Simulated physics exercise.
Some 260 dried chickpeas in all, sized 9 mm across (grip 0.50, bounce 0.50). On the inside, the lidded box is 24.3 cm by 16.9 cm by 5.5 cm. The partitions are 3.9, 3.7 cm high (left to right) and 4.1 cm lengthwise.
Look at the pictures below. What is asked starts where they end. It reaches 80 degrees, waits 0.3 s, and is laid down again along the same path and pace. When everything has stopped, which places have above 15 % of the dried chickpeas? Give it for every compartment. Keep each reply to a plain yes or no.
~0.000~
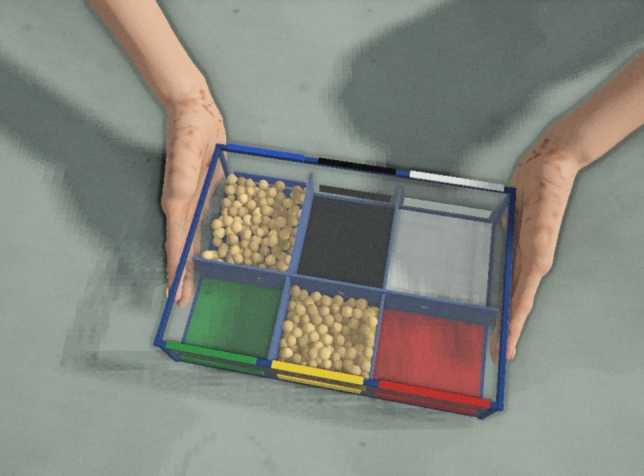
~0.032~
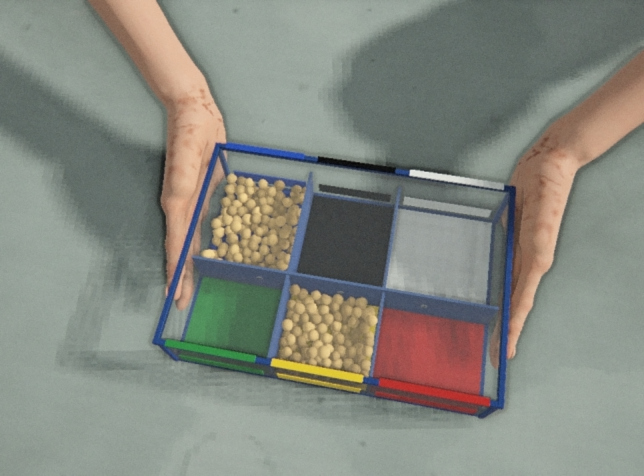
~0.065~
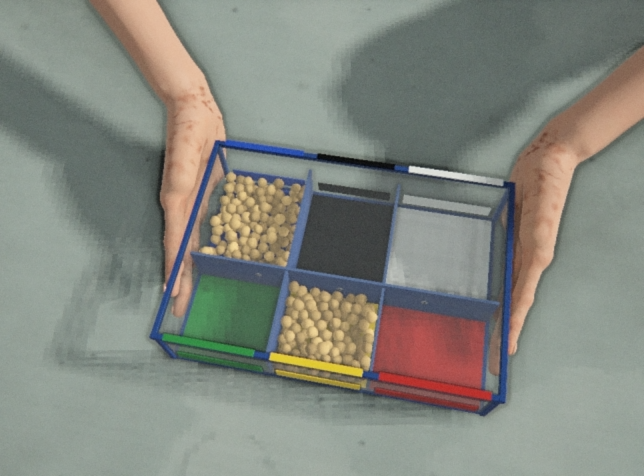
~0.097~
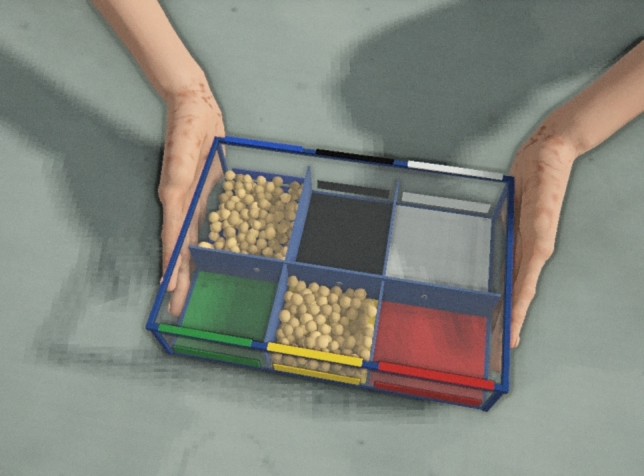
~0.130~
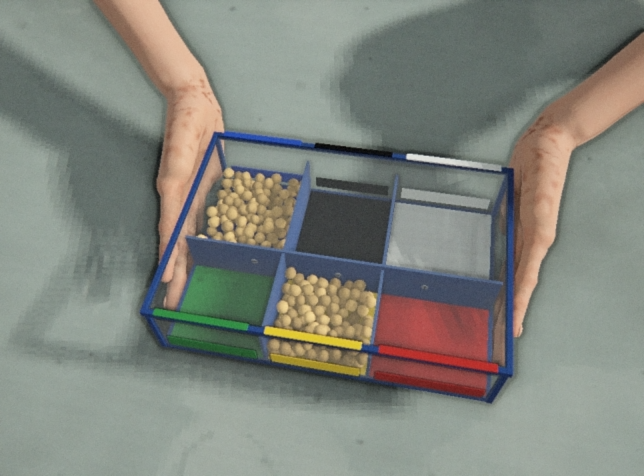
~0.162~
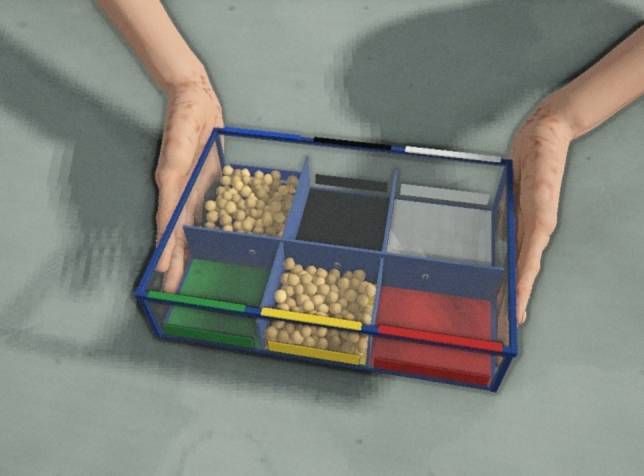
Here goes: Red no; blue yes; green no; yellow yes; white no; black no.
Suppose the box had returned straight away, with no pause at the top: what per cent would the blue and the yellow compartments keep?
You'd end up with blue at 55 per cent and yellow at 35 per cent.
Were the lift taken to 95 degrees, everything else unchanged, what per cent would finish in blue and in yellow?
Blue 60 %, yellow 25 %.
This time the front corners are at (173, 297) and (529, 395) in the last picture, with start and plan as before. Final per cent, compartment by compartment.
So it works out as red at 5 percent, blue at 45 percent, green at 0 percent, yellow at 35 percent, white at 10 percent and black at 5 percent.
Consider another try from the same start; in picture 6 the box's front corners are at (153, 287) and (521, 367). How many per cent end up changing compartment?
Roughly 15 per cent.
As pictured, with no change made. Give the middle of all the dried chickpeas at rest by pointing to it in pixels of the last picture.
Once everything settles, the centre is around (284, 221).
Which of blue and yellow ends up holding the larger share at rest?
That would be the blue compartment.
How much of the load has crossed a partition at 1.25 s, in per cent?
I'd say around 15 per cent.
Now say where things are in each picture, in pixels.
In the first picture, box tilt 0 degrees, front corners at (160, 341) and (497, 404); blue 55 %, yellow 45 %.
In the second picture, box tilt 1 degrees, front corners at (160, 340) and (497, 402).
In the third picture, box tilt 3 degrees, front corners at (157, 334) and (499, 396).
In the fourth picture, box tilt 6 degrees, front corners at (153, 325) and (502, 386), lowest corner left back.
In the fifth picture, box tilt 10 degrees, front corners at (148, 310) and (506, 369), lowest corner left back.
In the sixth picture, box tilt 15 degrees, front corners at (143, 293) and (510, 349), lowest corner left back; blue 55 %, yellow 45 %. Its pace works out near 150 degrees a second.
Then, at 0.81 s, tilt 80 degrees; blue 55 %, yellow 35 %, black 10 %.
After 1.25 s, tilt 45 degrees; blue 60 %, yellow 30 %, black 10 %.
After 1.76 s, tilt 0 degrees; blue 60 %, yellow 30 %, black 10 %.
At rest (2.5 s), red 0 %, blue 60 %, green 0 %, yellow 30 %, white 0 %, black 10 %.
